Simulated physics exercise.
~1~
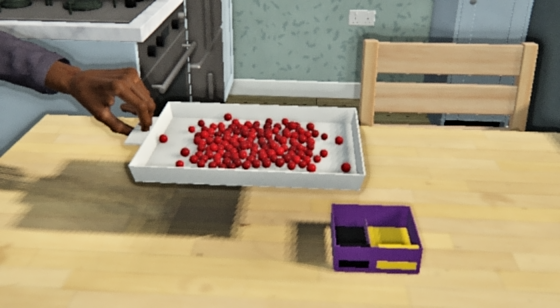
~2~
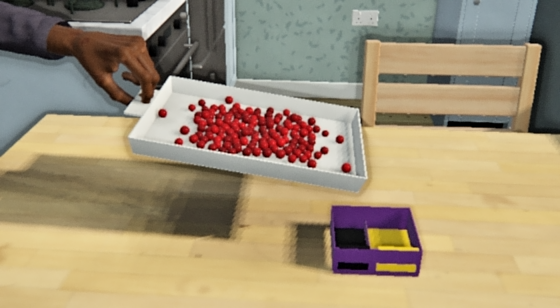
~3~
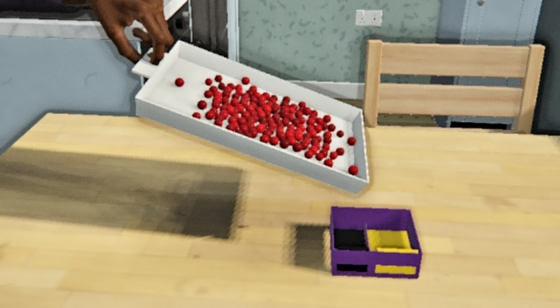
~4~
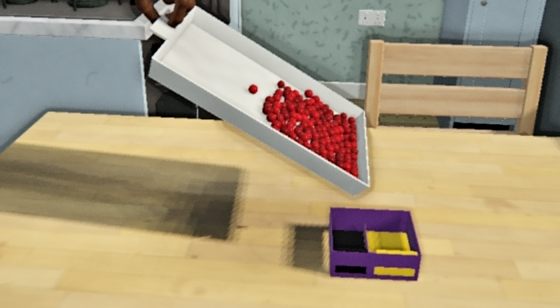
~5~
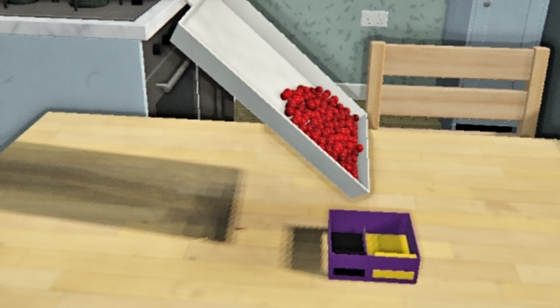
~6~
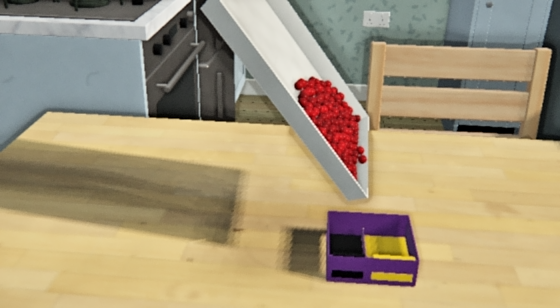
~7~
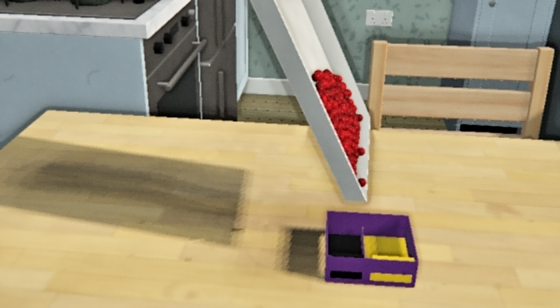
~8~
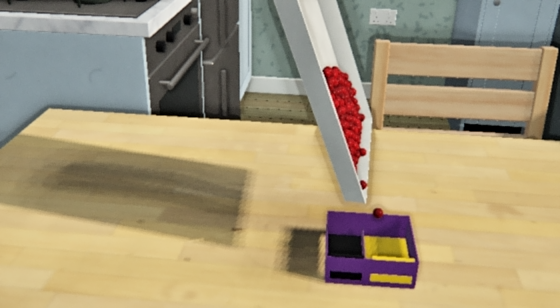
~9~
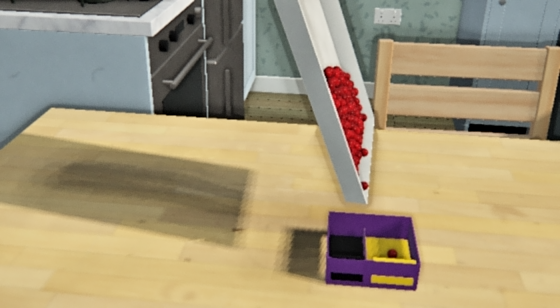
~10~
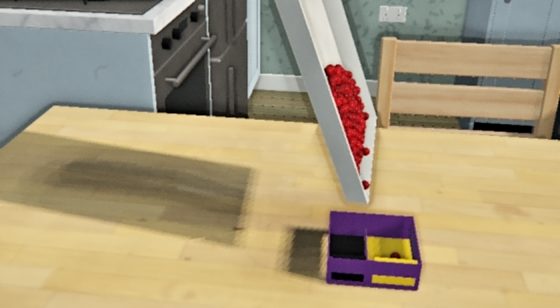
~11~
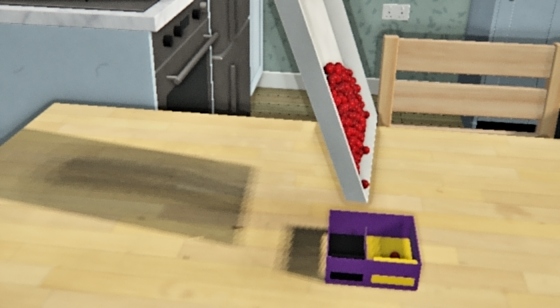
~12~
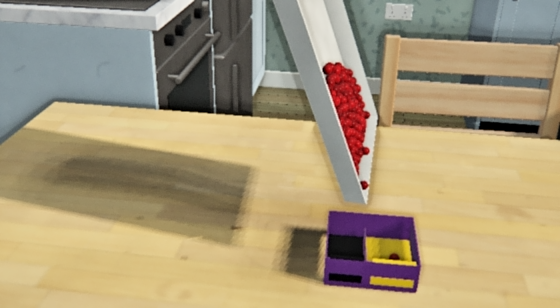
In a kitchen seen from slightly above and across a pale wooden table, a hand at the left holds a white tray of red cranberries. On the table to the right sits a small purple tin with a black section and a yellow section, and a wooden chair stands behind. The hand raises the tray's left end, and the berries slide toward the lower right end and bunch up. The tray tips steeper until a single berry drops into the yellow section. The tray then stays steeply tilted, with nearly all the berries still packed inside it.
